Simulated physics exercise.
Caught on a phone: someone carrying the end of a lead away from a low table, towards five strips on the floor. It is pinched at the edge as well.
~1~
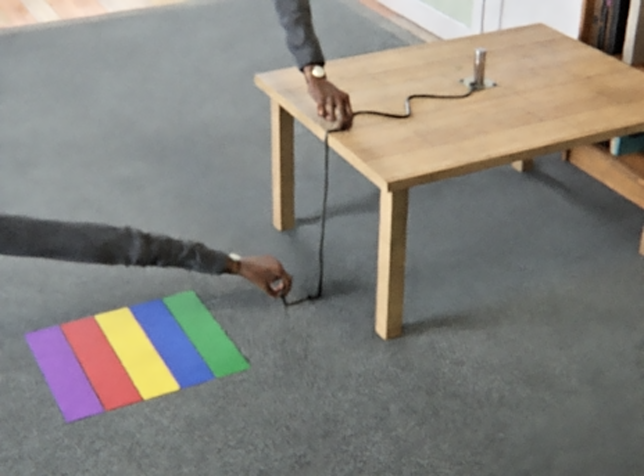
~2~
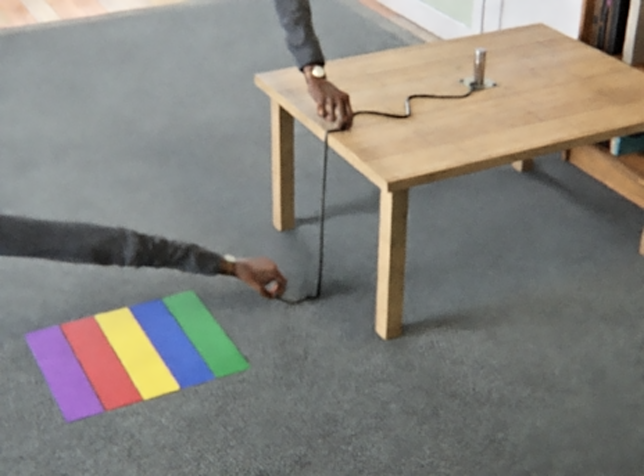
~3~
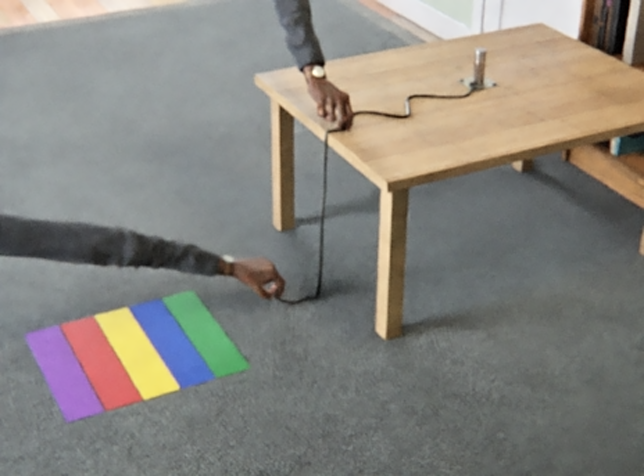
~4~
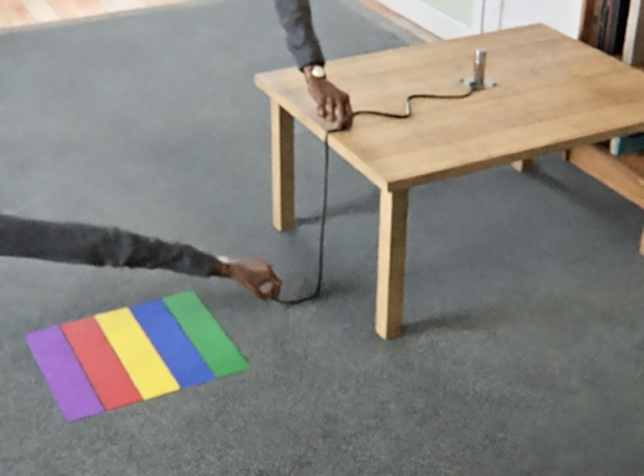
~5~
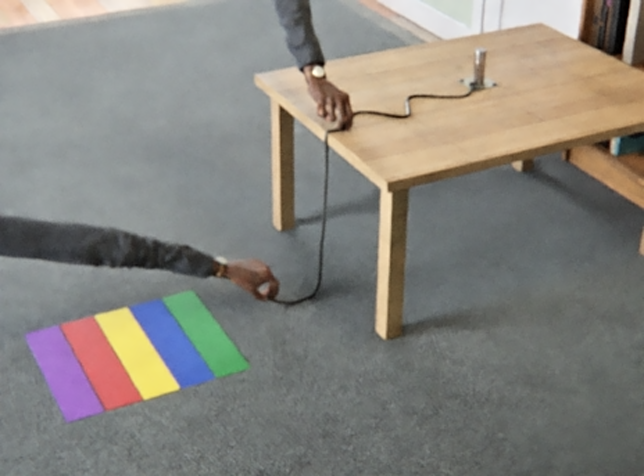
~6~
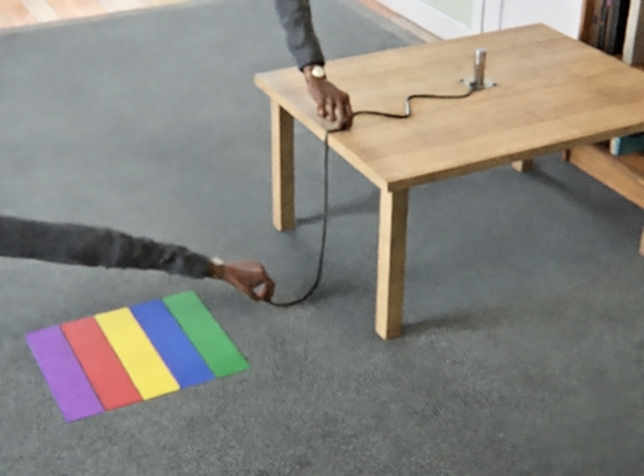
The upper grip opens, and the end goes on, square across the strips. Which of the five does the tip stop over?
The red one.
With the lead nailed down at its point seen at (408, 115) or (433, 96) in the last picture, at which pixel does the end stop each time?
In that order: (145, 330) and (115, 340).
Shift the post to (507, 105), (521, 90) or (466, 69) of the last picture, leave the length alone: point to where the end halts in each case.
In that order: (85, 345), (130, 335) and (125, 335).
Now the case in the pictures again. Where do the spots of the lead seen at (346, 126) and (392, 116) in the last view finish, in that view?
About (299, 155), and the other about (354, 120).
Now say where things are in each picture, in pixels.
In the first frame, end (281, 294); green (224, 358); blue (188, 368); yellow (153, 378); red (115, 389); purple (78, 400).
In the second frame, end (276, 296); lead through (463, 96) (407, 104) (360, 112) (326, 146) (322, 215) (320, 282).
In the third frame, end (274, 296).
In the fourth frame, end (270, 297); lead through (463, 96) (407, 104) (360, 112) (326, 146) (324, 215) (319, 282).
In the fifth frame, end (268, 298).
In the sixth frame, end (264, 299); lead through (463, 96) (407, 104) (360, 112) (326, 146) (325, 214) (316, 283).
Soon after, end near (166, 326); over blue.
Then, end near (123, 337); over yellow.
At full stretch, end near (98, 344); over red. It halts on the red strip.
